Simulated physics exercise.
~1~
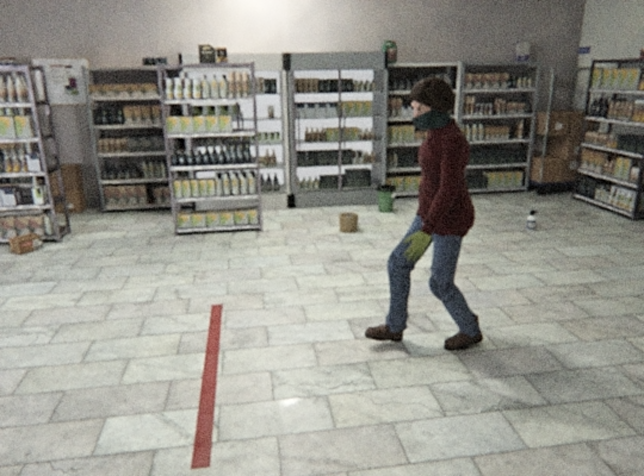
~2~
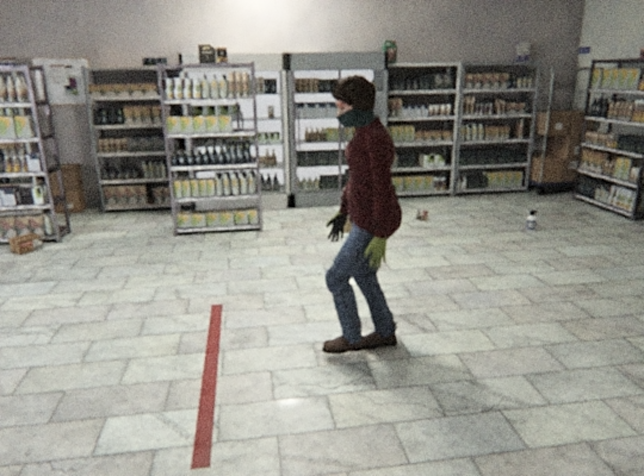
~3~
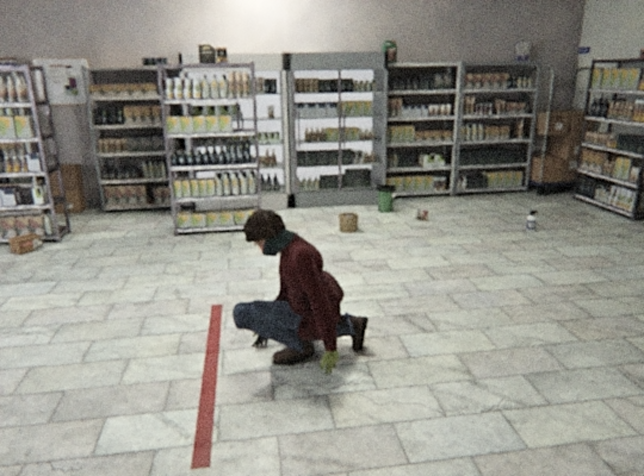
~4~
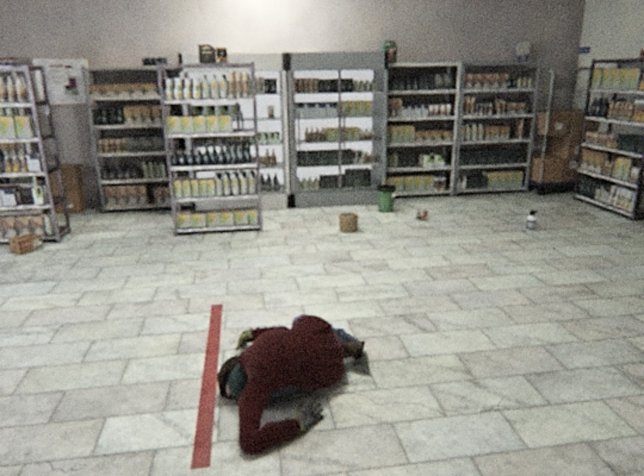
Person in a dark red top walking left across a tiled shop floor, crouching, then slumping face down just short of red tape.
